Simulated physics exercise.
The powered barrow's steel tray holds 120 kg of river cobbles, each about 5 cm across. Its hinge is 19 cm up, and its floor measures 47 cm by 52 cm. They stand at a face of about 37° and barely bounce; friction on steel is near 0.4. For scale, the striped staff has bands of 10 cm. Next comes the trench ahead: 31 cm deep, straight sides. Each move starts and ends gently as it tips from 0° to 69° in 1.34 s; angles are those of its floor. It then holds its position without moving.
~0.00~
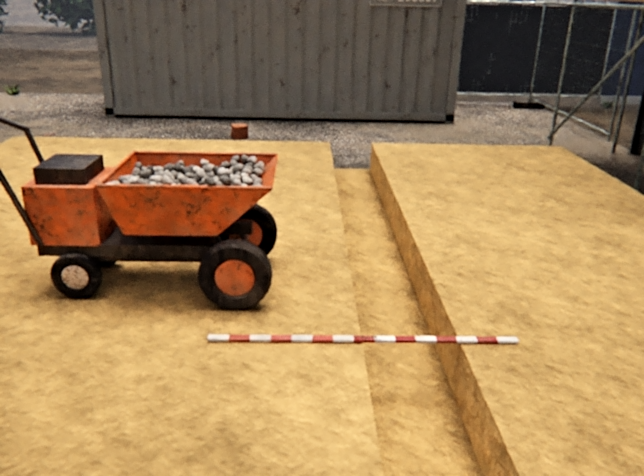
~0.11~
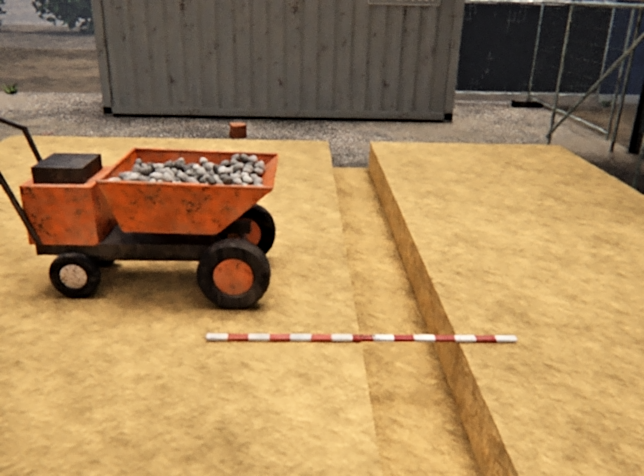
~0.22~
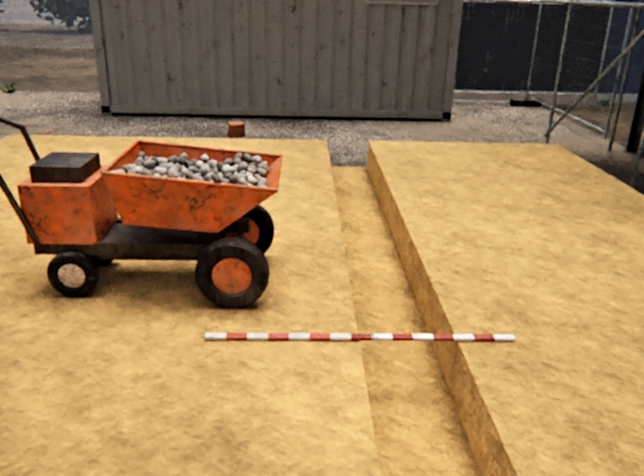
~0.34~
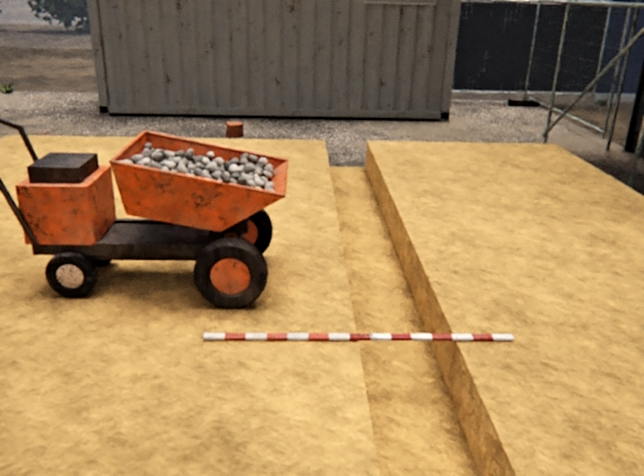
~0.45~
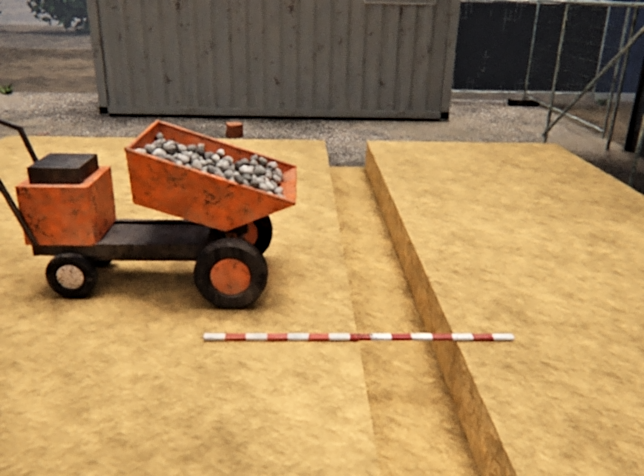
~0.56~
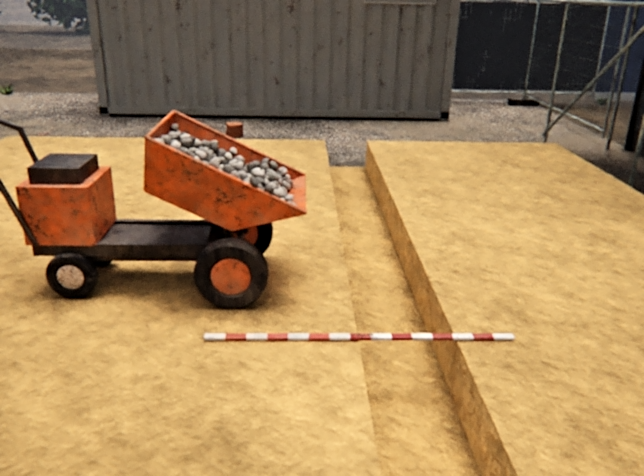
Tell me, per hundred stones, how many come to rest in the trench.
98 per hundred.
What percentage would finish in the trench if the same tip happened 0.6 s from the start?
About 100%.
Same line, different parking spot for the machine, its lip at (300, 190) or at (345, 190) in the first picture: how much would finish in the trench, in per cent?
Around 100% for the first place and 65% for the second.
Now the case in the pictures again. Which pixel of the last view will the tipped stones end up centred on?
Roughly at pixel (387, 317).
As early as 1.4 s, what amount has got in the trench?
Some 45 per cent.
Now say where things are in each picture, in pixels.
The tray is at 0°, its lip at (272, 189); the top of the load is at (219, 166), in the first frame.
Lip at (272, 189), floor tilted 1°, highest stones at (220, 165); the stones move at 0.2 m/s on average, in the second frame.
The tray is at 5°, its lip at (277, 191); the top of the load is at (164, 163); the stones move at 0.4 m/s on average, in the third frame.
Lip at (285, 196), floor tilted 11°, highest stones at (153, 155); the stones move at 0.5 m/s on average, in the fourth frame.
The tray is at 18°, its lip at (296, 204); the top of the load is at (165, 146); the stones move at 0.6 m/s on average, in the fifth frame.
Lip at (306, 213), floor tilted 26°, highest stones at (176, 136); the stones move at 0.6 m/s on average, in the sixth frame.
After 1.0 s the floor is at 59°; 99 % in the tray, 1 % short of the trench; the foremost stones are at (331, 232).
After 1.4 s the floor is at 69°; 46 % in the tray, 7 % short of the trench, 47 % in the trench; the foremost stones are at (416, 331).
After 1.8 s the floor is at 69°; 12 % in the tray, 5 % short of the trench, 83 % in the trench; the foremost stones are at (421, 315).
After 3.7 s the floor is at 69°; 0 % in the tray, 2 % short of the trench, 98 % in the trench; the foremost stones are at (421, 315).
